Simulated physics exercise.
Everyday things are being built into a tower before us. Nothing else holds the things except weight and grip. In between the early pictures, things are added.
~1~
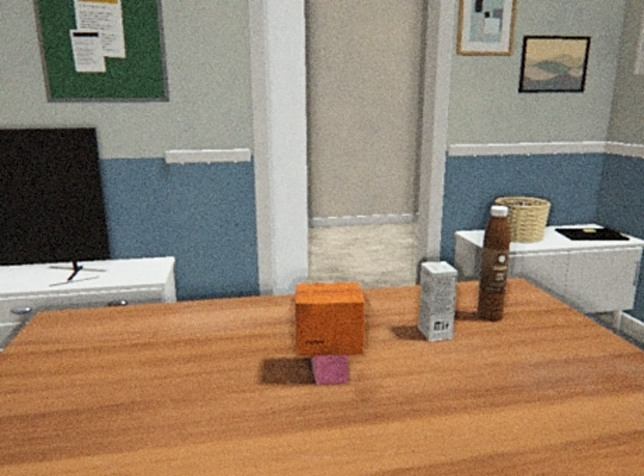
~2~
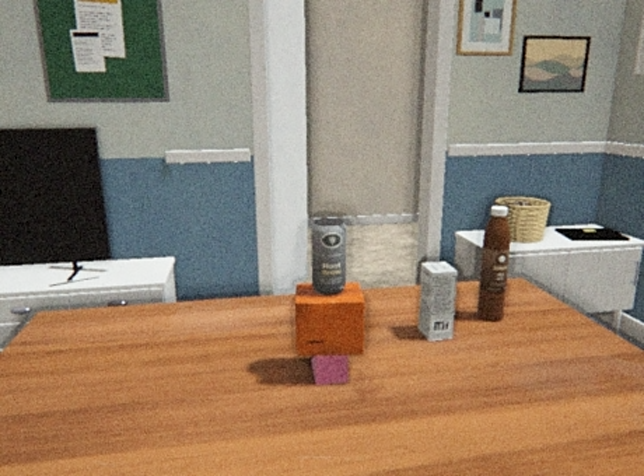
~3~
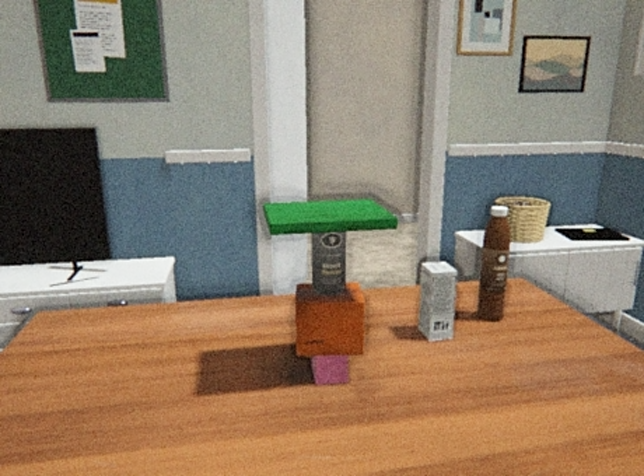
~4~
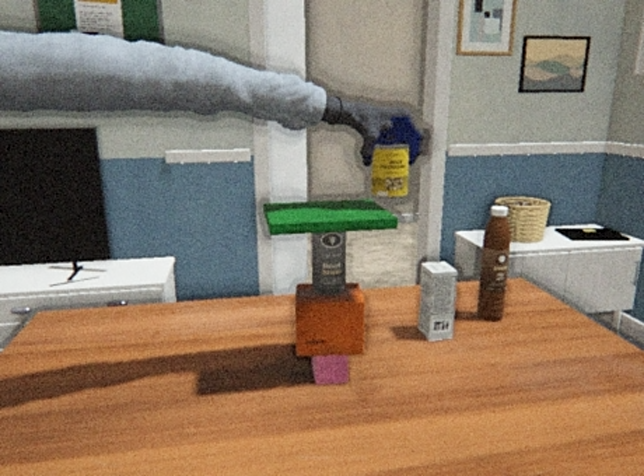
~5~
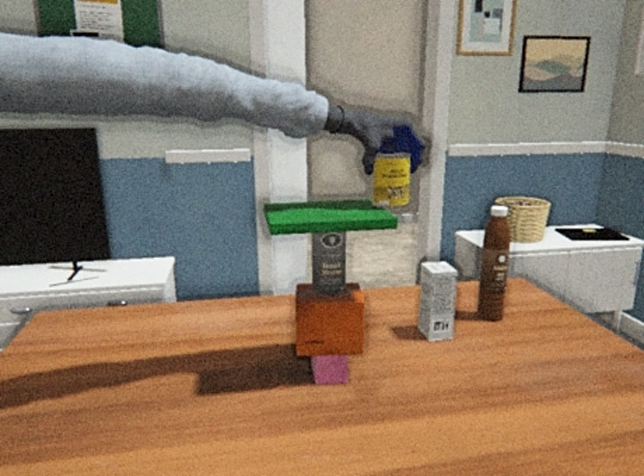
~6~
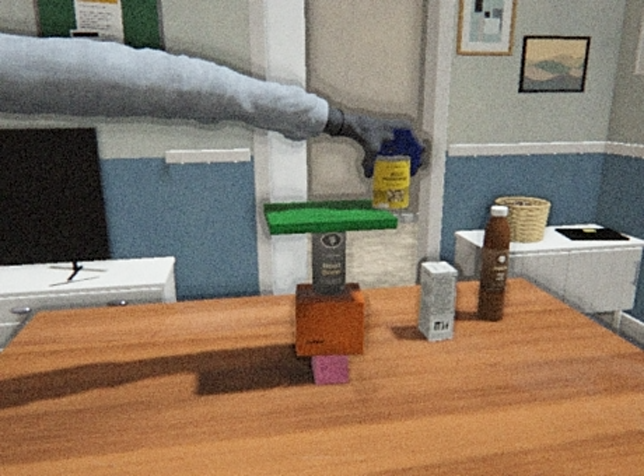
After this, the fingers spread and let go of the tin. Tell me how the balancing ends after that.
It ends with a fall.
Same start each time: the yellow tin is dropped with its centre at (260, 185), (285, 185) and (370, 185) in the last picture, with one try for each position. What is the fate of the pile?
Attempt one, the pile falls over; attempt two, it survives; attempt three, it survives.
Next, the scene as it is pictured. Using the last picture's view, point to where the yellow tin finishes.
Roughly pixel (409, 348) in the last picture.
Then, 0.30 s after the last picture, yellow tin now fallen.
Then, 0.50 s after the last picture, things are still on the move.
At rest, fallen, yellow tin; the other 6 in place. Seen from the same camera at the end, yellow tin near (409, 349). The pile comes apart.
